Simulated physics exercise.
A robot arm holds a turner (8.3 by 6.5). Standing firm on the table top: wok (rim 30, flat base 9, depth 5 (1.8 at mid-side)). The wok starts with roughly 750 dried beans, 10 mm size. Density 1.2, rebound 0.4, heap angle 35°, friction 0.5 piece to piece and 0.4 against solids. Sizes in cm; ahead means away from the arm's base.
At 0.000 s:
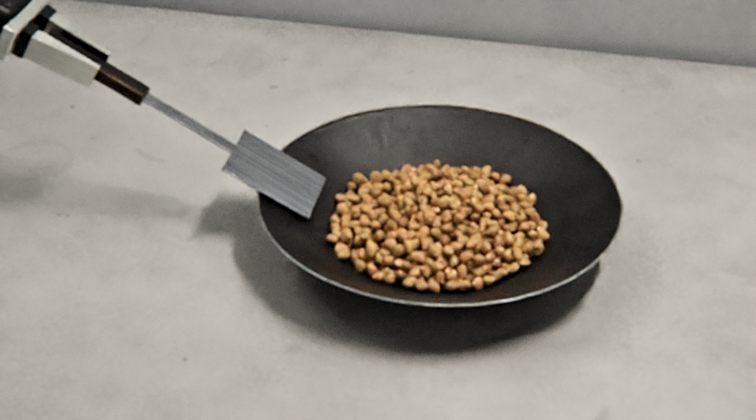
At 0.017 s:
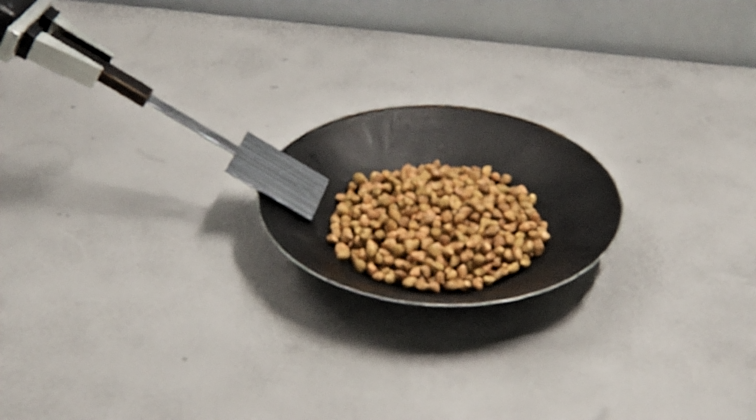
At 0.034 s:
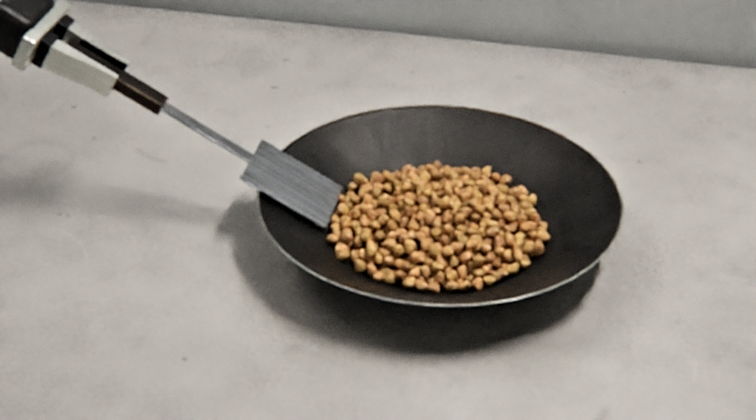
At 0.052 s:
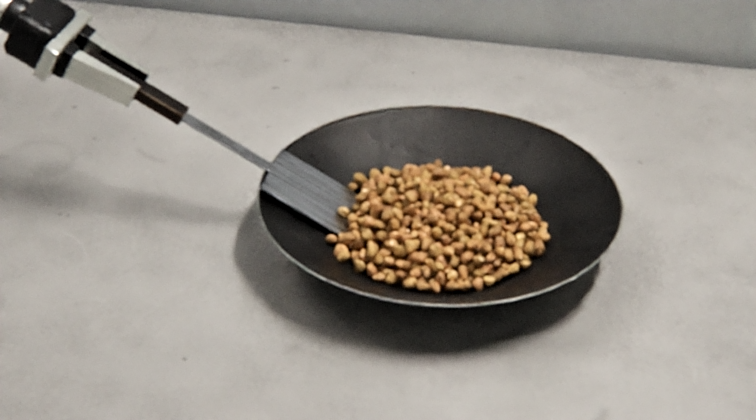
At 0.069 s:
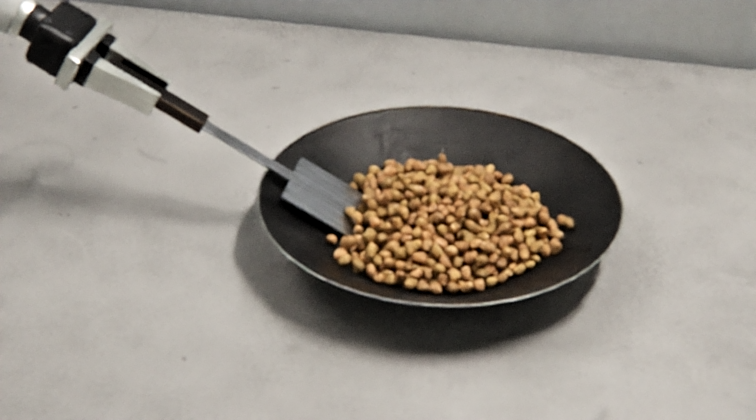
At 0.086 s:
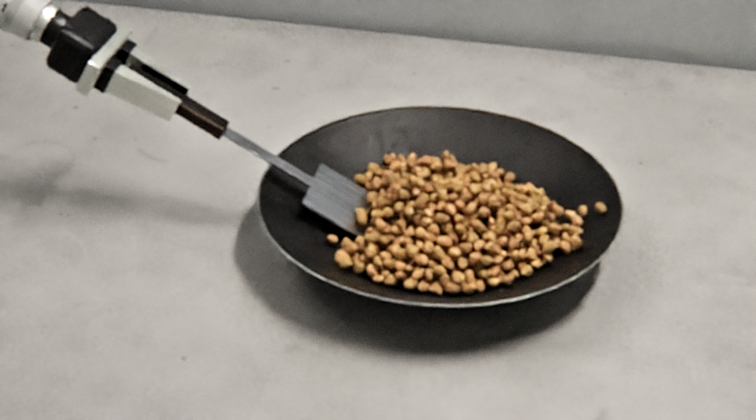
A robot arm lowered a flat metal turner into the left side of a dark wok and pushed it into the brown beans, shifting the pile rightward as a few beans rolled toward the right side.
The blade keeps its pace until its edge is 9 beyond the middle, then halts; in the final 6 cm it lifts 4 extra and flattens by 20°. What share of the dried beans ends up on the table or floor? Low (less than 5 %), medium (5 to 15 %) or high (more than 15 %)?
On the table or floor the share is high, more than 15 %.
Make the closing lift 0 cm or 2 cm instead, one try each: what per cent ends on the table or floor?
Some 20 and 25 per cent.
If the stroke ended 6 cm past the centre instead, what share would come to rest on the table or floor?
In that case some 10 per cent.
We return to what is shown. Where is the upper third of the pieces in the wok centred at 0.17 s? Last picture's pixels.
Around (522, 214).
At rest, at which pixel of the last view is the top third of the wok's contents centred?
At about (543, 229).
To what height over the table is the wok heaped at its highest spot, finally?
About 5.5 cm.
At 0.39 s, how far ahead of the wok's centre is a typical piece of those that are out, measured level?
Roughly 22 cm.
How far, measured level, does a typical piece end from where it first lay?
Roughly 4 cm.
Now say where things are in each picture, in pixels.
The first picture shows turner top edge at (233, 149), sloping 29°; upper third of the load around (441, 214), from x 330 to 545, top at y 165; 754 in the wok.
The second picture shows turner top edge at (236, 151), sloping 29°; upper third of the load around (441, 215), from x 330 to 545, top at y 165.
The third picture shows turner top edge at (251, 159), sloping 29°; upper third of the load around (441, 215), from x 330 to 545, top at y 165.
The fourth picture shows turner top edge at (271, 169), sloping 29°; upper third of the load around (437, 212), from x 330 to 545, top at y 165.
The fifth picture shows turner top edge at (291, 177), sloping 29°; upper third of the load around (449, 210), from x 330 to 570, top at y 160.
The sixth picture shows turner top edge at (311, 183), sloping 29°; upper third of the load around (459, 209), from x 330 to 600, top at y 155; 754 in the wok.
After 0.13 s, sloping 29°, highest piece 8 above the table; 753 in the wok, 1 on the blade or in flight.
After 0.17 s, sloping 23°, highest piece 9 above the table; 745 in the wok, 9 on the blade or in flight.
After 0.39 s, sloping 9°, highest piece 10 above the table; 600 in the wok, 88 on the table or floor, 66 on the blade or in flight.
After 1.44 s, sloping 9°, highest piece 6 above the table; 600 in the wok, 154 on the table or floor.
At rest, 600 in the wok, 154 on the table or floor. That is 20 % on the table or floor.
